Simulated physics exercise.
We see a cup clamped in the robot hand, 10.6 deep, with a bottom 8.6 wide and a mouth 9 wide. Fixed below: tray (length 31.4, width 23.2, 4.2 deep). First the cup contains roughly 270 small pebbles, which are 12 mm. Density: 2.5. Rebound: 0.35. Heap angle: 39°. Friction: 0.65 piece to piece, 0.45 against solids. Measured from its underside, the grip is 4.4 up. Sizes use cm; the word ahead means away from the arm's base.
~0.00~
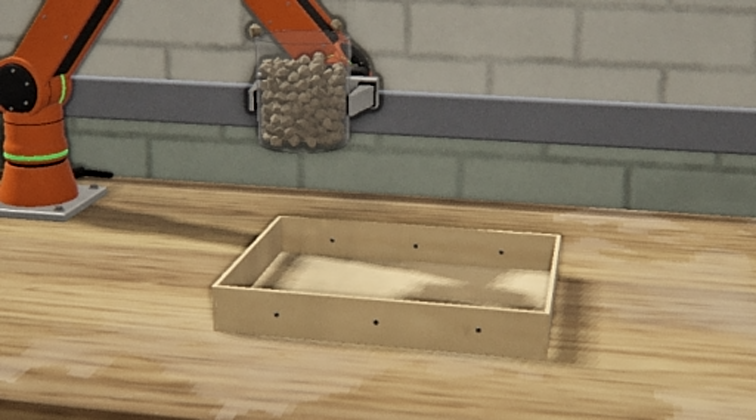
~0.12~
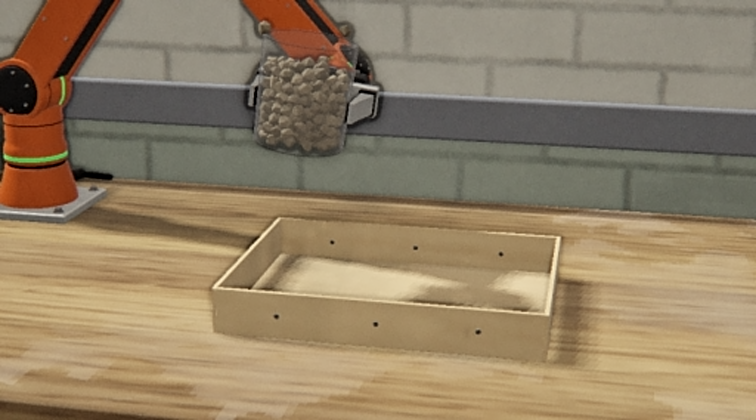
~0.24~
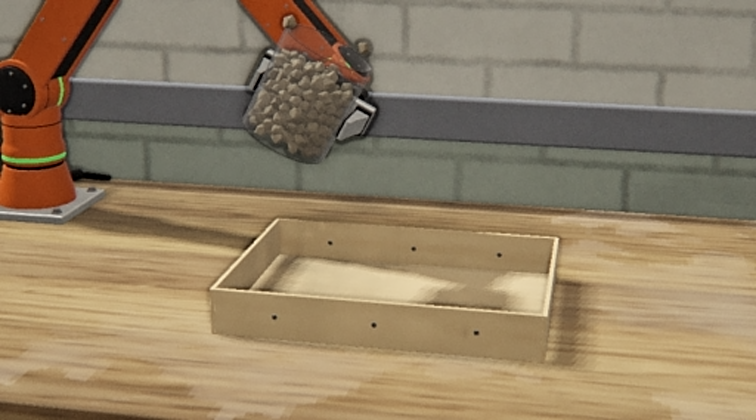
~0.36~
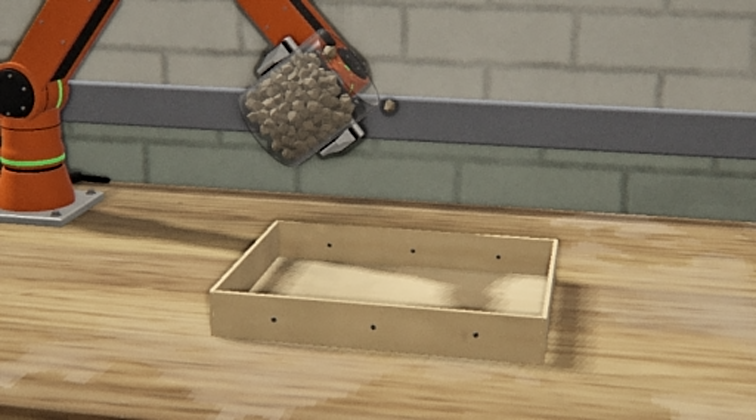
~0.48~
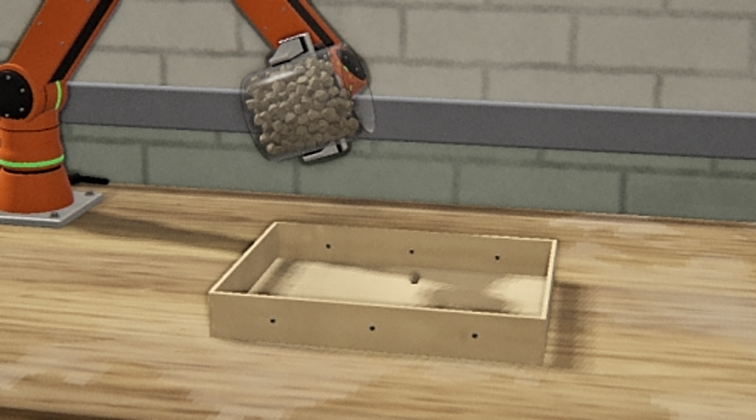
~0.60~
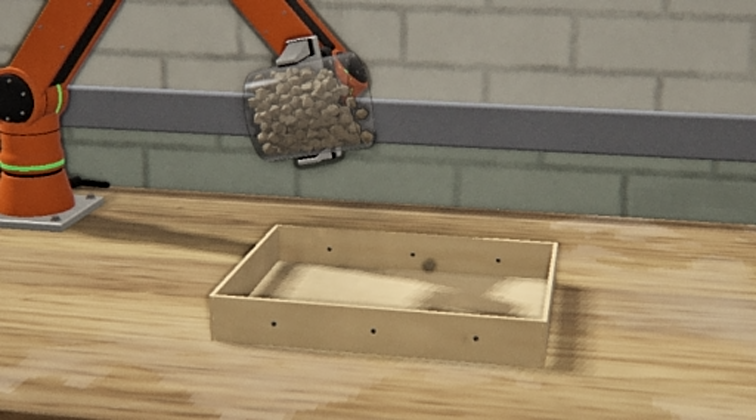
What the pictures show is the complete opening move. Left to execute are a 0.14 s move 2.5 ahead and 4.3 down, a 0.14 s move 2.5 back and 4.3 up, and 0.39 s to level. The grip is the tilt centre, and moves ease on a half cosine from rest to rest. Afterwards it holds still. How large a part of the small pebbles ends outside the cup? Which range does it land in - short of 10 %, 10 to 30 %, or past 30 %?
It lands short of 10 %.
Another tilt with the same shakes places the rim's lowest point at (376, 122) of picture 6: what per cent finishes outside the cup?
The share is around 0 %.
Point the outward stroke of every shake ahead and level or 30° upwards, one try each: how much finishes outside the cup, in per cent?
First try about 30 %, second try about 40 %.
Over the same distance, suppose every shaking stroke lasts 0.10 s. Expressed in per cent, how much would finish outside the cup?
It would come to around 10 %.
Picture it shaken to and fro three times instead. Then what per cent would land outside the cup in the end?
About 5 %.
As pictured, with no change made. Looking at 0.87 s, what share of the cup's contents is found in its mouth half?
Something near 40 per cent is there.
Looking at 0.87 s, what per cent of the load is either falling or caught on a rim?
Around 2 percent of the load.
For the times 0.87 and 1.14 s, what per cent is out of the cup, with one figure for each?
The share out is 5 per cent at the earlier time and 5 per cent at the later one.
After 0.87 s, tilted 78° forward, highest piece 24 above the table; 264 in the cup, 2 in the tray, 6 in flight or on a rim.
After 1.14 s, tilted 21° forward, highest piece 26 above the table; 261 in the cup, 11 in the tray.
After 1.47 s, level, highest piece 27 above the table; 261 in the cup, 11 in the tray.
After 2.52 s, level, highest piece 27 above the table; 261 in the cup, 11 in the tray.
In the end, 261 in the cup, 11 in the tray. That is 4 % outside the cup.
